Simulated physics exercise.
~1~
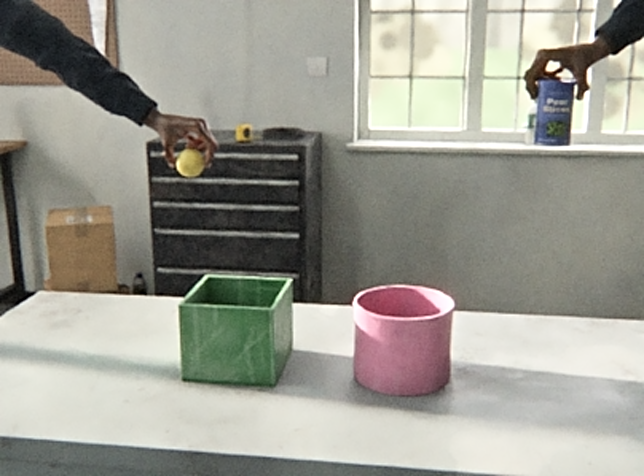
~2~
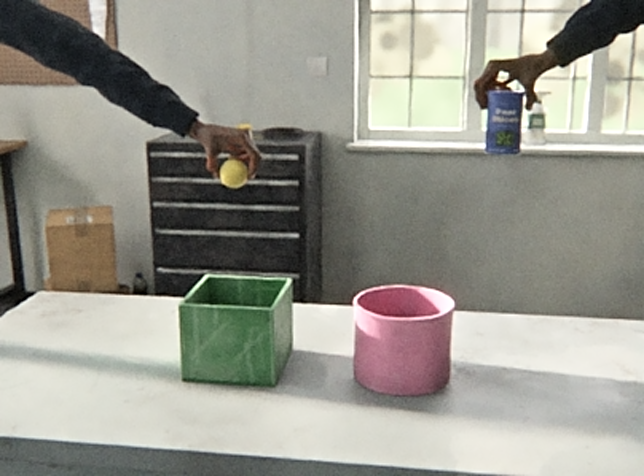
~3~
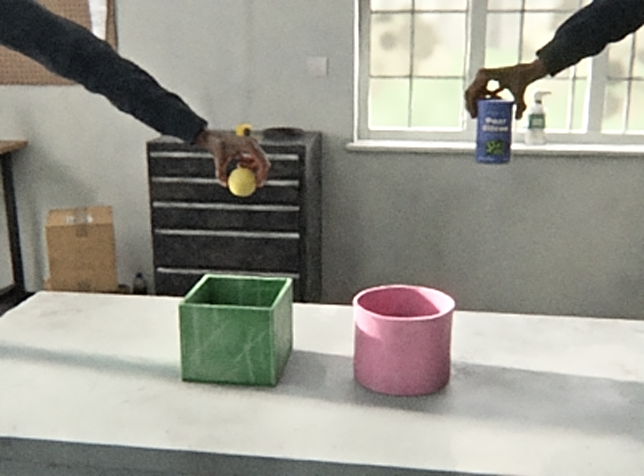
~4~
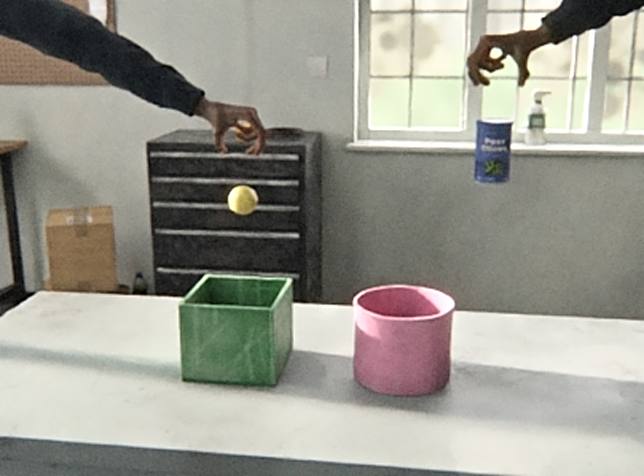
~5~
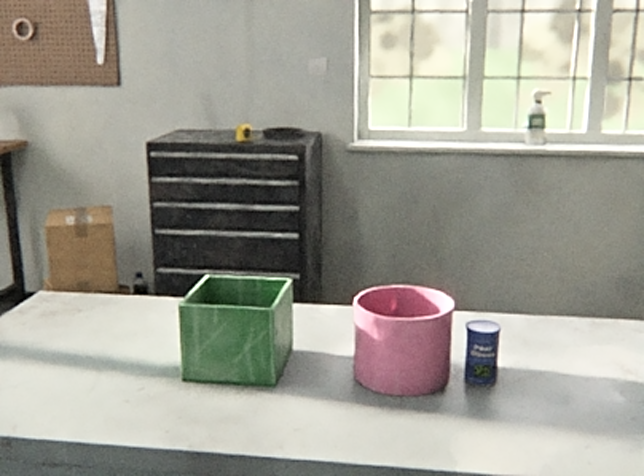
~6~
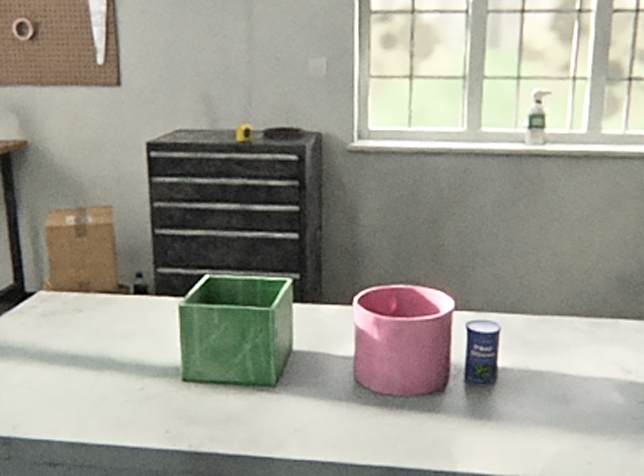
In a workshop with a dark tool chest and a bright window, a green square box and a pink round bin sit on a pale tabletop. Two hands reach in from opposite sides, the left holding a lemon and the right an upright blue tin. The lemon moves right until it hangs above the box, while the tin shifts left and slightly down. Both hands then let go, and the two items drop. The tin ends up standing on the table just right of the pink bin, having missed it, while the lemon lands out of sight inside the green box.
